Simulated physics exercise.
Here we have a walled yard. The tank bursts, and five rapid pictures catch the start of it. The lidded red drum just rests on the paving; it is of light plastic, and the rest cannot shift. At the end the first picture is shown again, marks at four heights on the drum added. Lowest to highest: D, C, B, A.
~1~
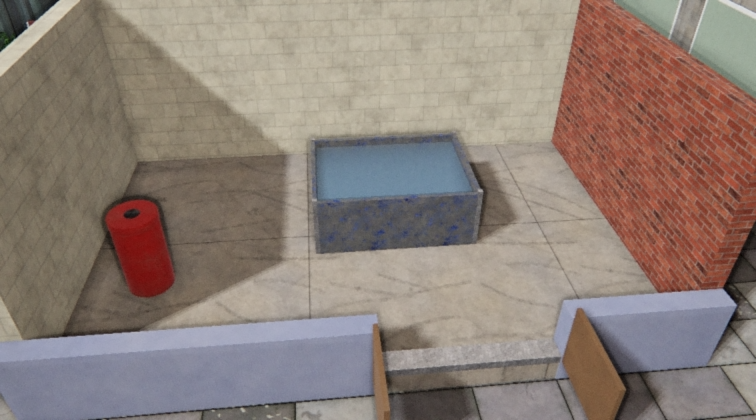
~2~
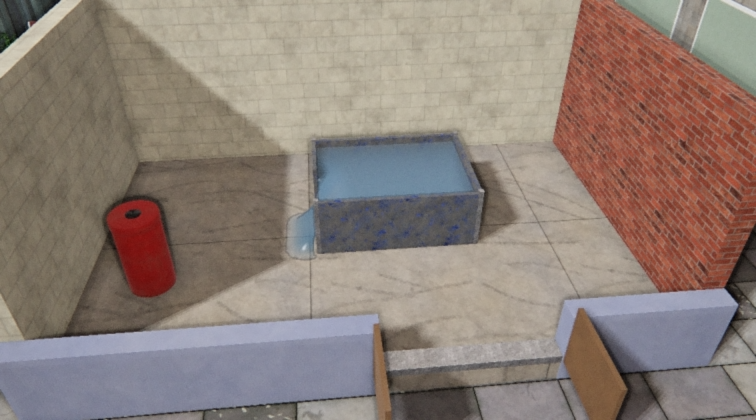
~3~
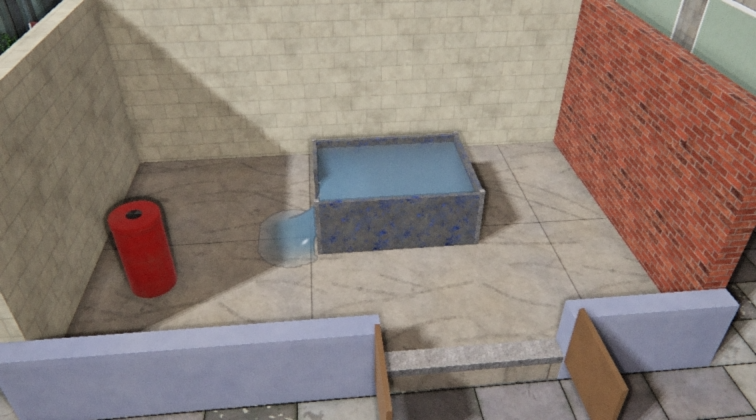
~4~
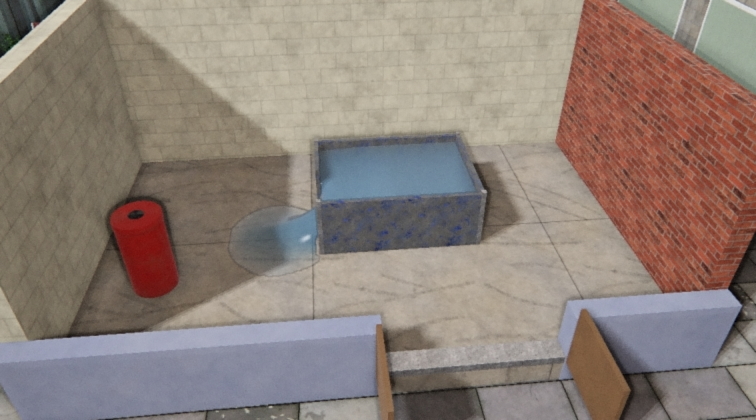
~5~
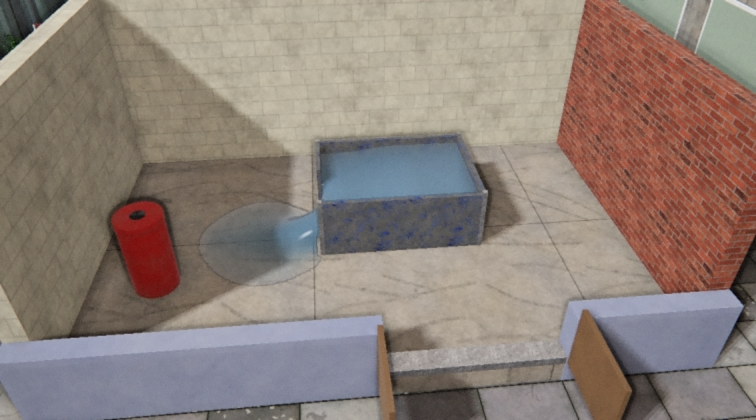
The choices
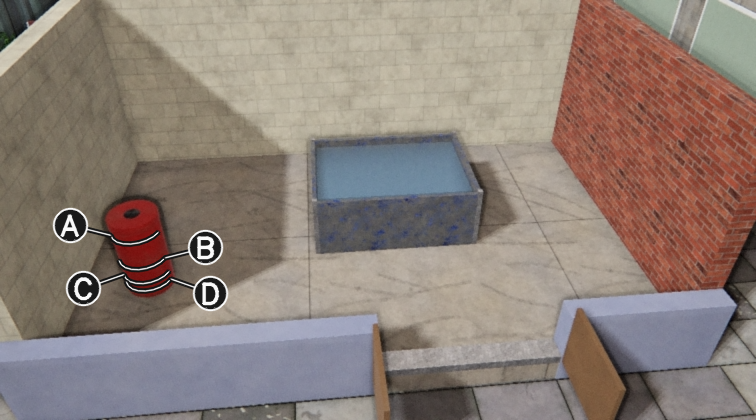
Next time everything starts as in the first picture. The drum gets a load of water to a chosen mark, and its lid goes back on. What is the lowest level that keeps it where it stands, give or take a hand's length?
Go for B.
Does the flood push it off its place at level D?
Yes.
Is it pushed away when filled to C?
Yes, it does.
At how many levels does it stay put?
Two of the four.
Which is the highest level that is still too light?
C.
In white, A at (130, 244); B at (138, 269); C at (143, 283); D at (145, 291); from the bottom up D, C, B, A.
For level A, it does not move.
For level B, it does not move.
For level C, it is pushed about half its own width away.
For level D, it is pushed about 4 times its own width away.
